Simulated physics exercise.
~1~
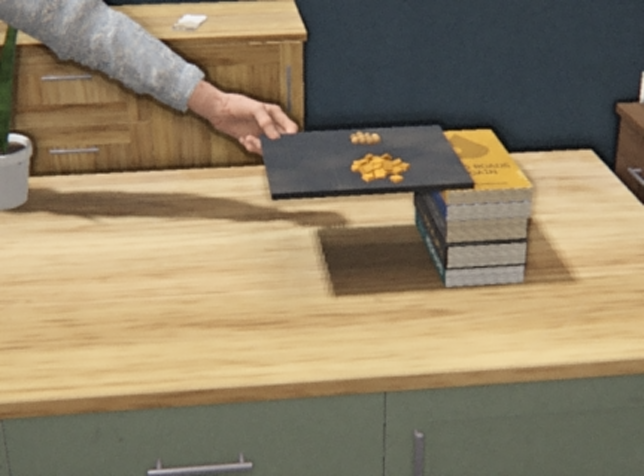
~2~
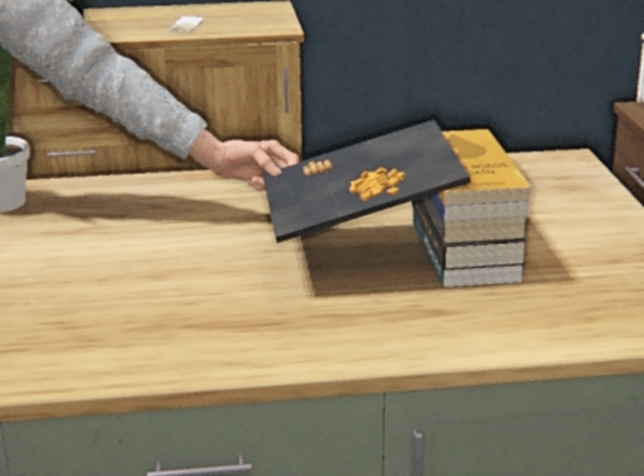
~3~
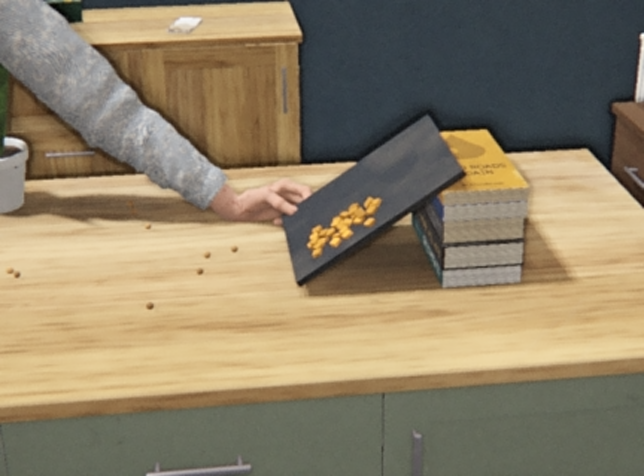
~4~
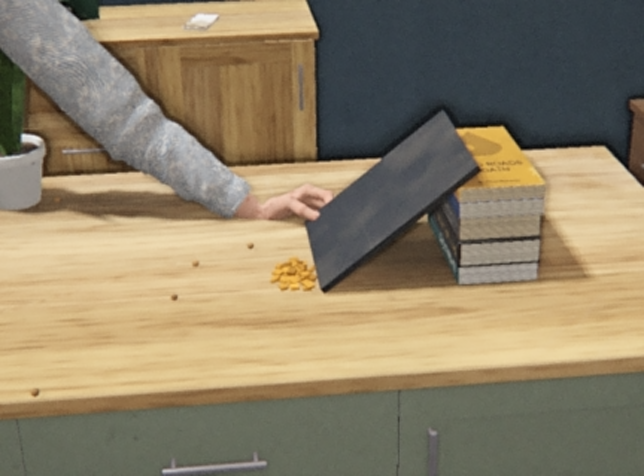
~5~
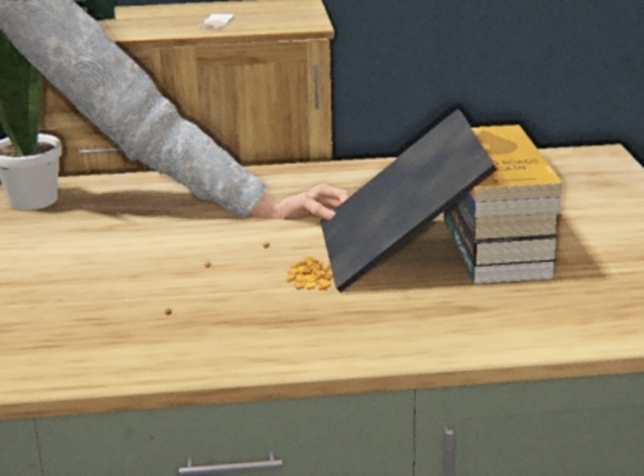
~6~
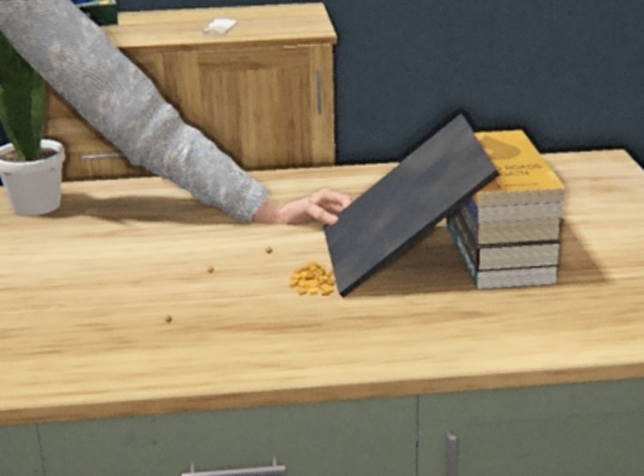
A hand lowering a dark board into a ramp against books, small brown balls scattering far, orange pieces piling at its foot.
